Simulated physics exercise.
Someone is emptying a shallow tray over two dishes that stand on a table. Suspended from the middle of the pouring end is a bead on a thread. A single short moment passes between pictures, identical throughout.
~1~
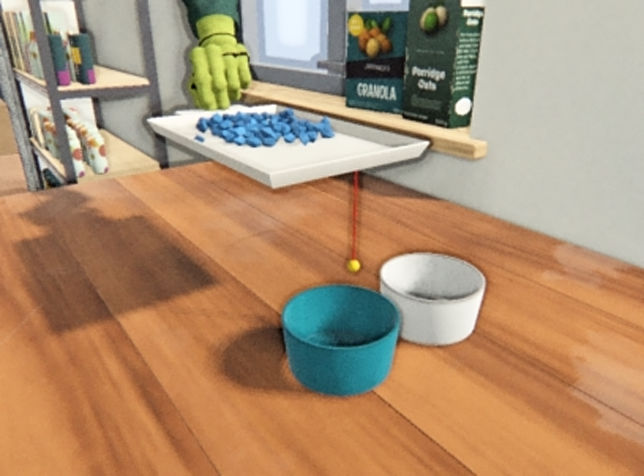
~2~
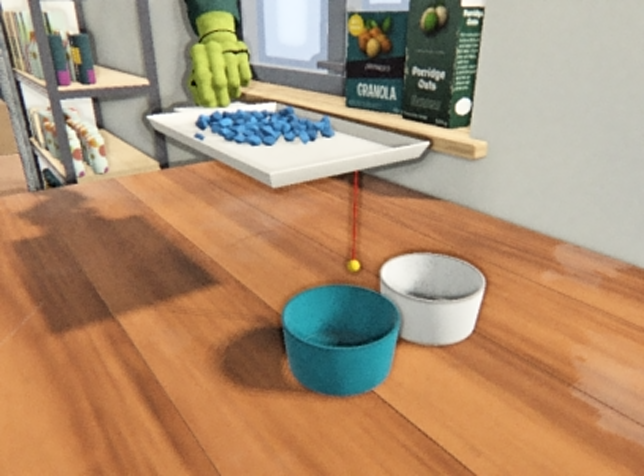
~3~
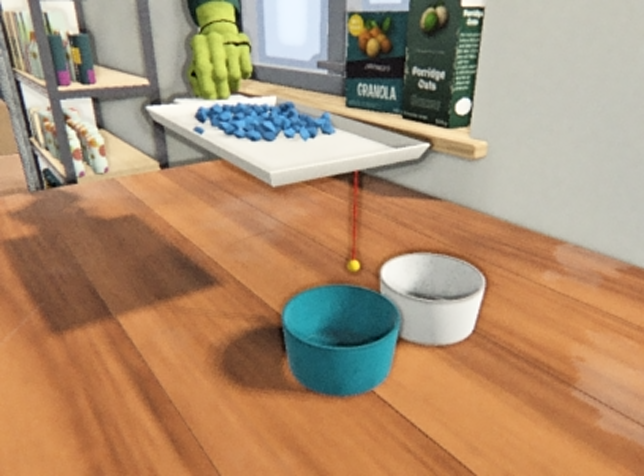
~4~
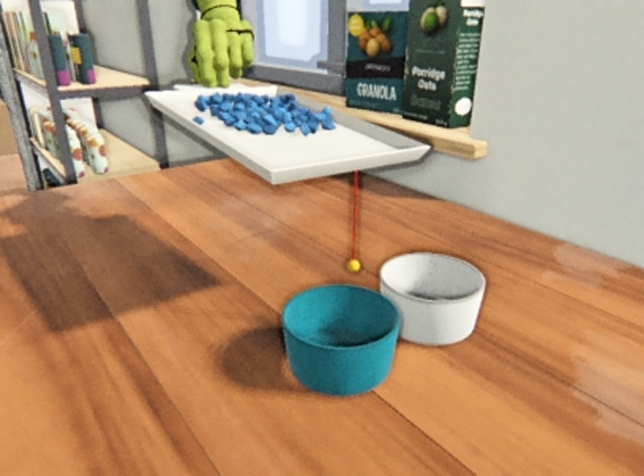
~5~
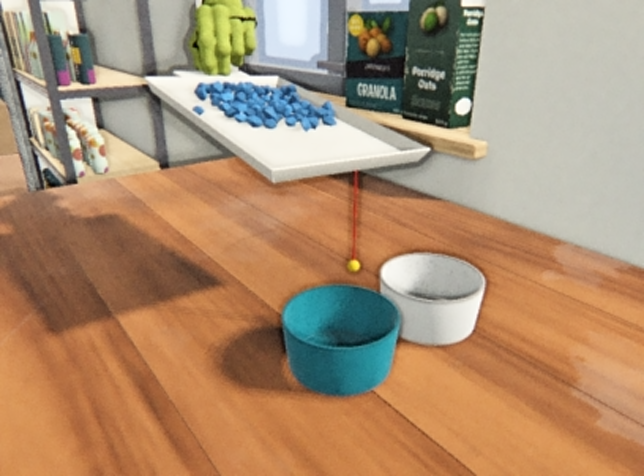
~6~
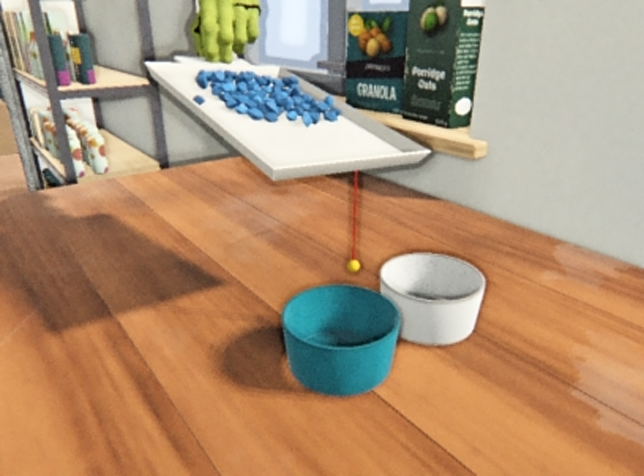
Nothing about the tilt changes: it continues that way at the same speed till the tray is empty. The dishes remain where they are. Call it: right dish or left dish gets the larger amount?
Right dish.
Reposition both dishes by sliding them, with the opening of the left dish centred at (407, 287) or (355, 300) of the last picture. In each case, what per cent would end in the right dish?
Around 20 and around 60 per cent, in that order.
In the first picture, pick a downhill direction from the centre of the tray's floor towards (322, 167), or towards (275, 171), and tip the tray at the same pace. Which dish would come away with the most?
The first slope favours the dish to the left, the second the dish to the left.
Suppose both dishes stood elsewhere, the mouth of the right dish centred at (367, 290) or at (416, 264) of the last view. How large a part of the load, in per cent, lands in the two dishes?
Result: 20 % and 50 %.
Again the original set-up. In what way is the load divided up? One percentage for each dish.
Looks like close to 10 % lands in the left dish and close to 70 % in the right one.
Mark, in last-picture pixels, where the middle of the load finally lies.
Roughly pixel (430, 313).
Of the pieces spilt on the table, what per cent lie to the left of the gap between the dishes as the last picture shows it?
About 10 percent of the spill.
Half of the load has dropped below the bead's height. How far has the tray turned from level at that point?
The tilt is near 65° by then.
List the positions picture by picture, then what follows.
In the first picture, corners of the pouring end at (273, 171) and (419, 142), level; middle of the load at (258, 128), aquarium stones; left dish at (379, 363); right dish at (470, 316); bead on its thread at (353, 266).
In the second picture, corners of the pouring end at (273, 170) and (419, 142), level; middle of the load at (258, 126).
In the third picture, corners of the pouring end at (274, 169) and (420, 143), tipped barely, lowest at the right corner; middle of the load at (258, 121).
In the fourth picture, corners of the pouring end at (275, 167) and (420, 145), tipped a little, lowest at the right corner; middle of the load at (258, 112).
In the fifth picture, corners of the pouring end at (276, 166) and (421, 147), tipped a little, lowest at the right corner; middle of the load at (259, 103).
In the sixth picture, corners of the pouring end at (277, 164) and (421, 149), tipped a little, lowest at the right corner; middle of the load at (260, 94); left dish at (379, 363); right dish at (470, 316).
Soon after the last picture, tray tipped steeply; about two thirds on the tray; a stray few in the right dish; about a quarter in the air.
A little later, tray tipped right over; a small part on the tray; a small part in the left dish; about two thirds in the right dish; about a quarter outside both; a small part in the air.
Later still, tray tipped past a quarter turn; a small part in the left dish; about two thirds in the right dish; about a quarter outside both.
At rest, tray tipped past a quarter turn; a small part in the left dish; about two thirds in the right dish; about a quarter outside both.
